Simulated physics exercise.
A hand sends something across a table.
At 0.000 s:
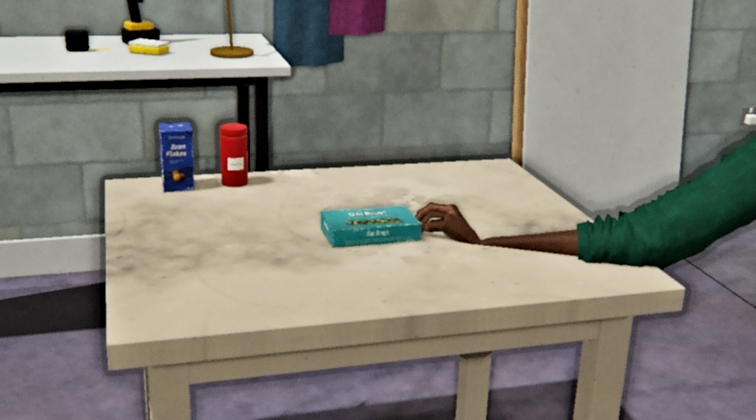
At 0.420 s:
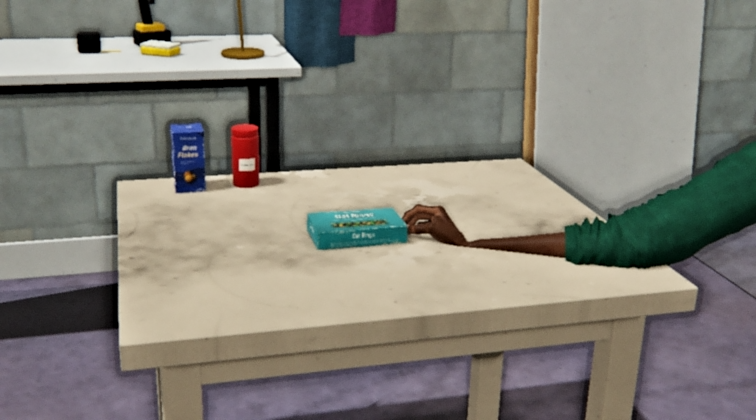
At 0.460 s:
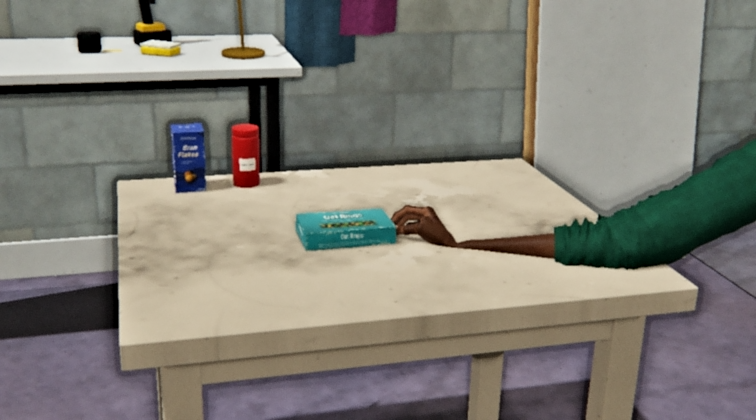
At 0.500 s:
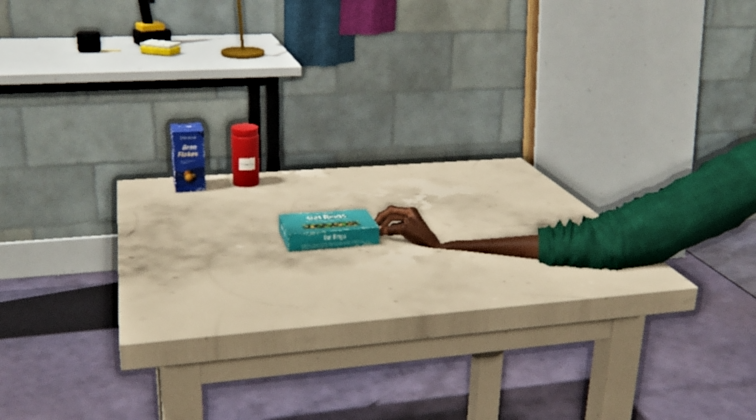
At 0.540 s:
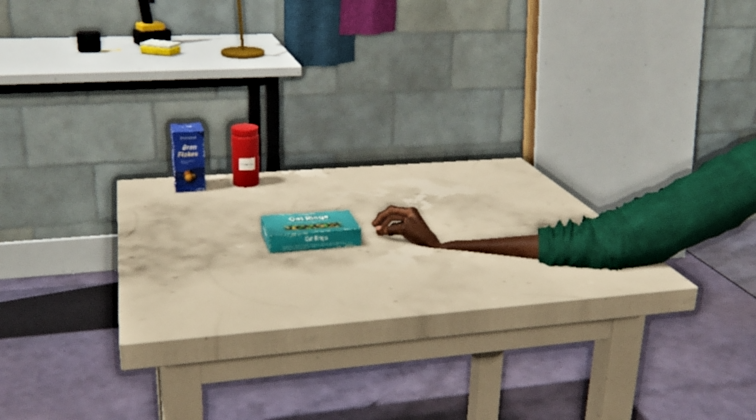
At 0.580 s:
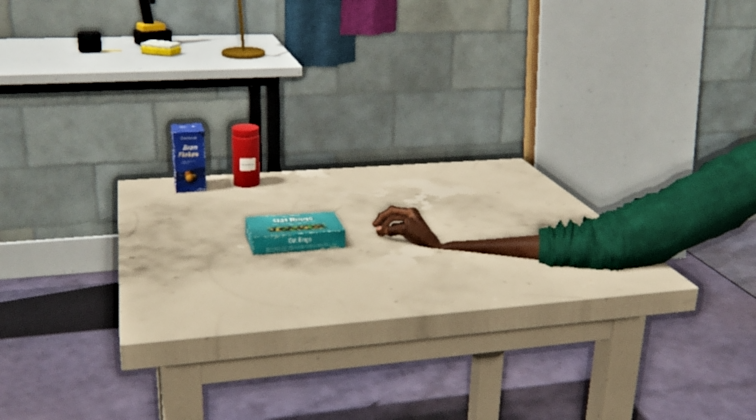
An arm in a green sleeve reaches in from the right over a pale marbled table in a grey block-walled room, seen from slightly above. A turquoise packet lies at its fingertips, with a blue box and a red canister at the back left and a white table behind. The view shifts slightly, the hand pushes the packet left, then stays still while the packet slides a little farther left.
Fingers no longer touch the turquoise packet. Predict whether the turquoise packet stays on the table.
It stays.
After 0.68 s, turquoise packet shifted about its own width near (261, 235).
After 0.78 s, turquoise packet shifted about its own width near (239, 236).
In the end (1.3 s), moved from the start, turquoise packet. At the end, from the last picture's camera, turquoise packet near (227, 238).
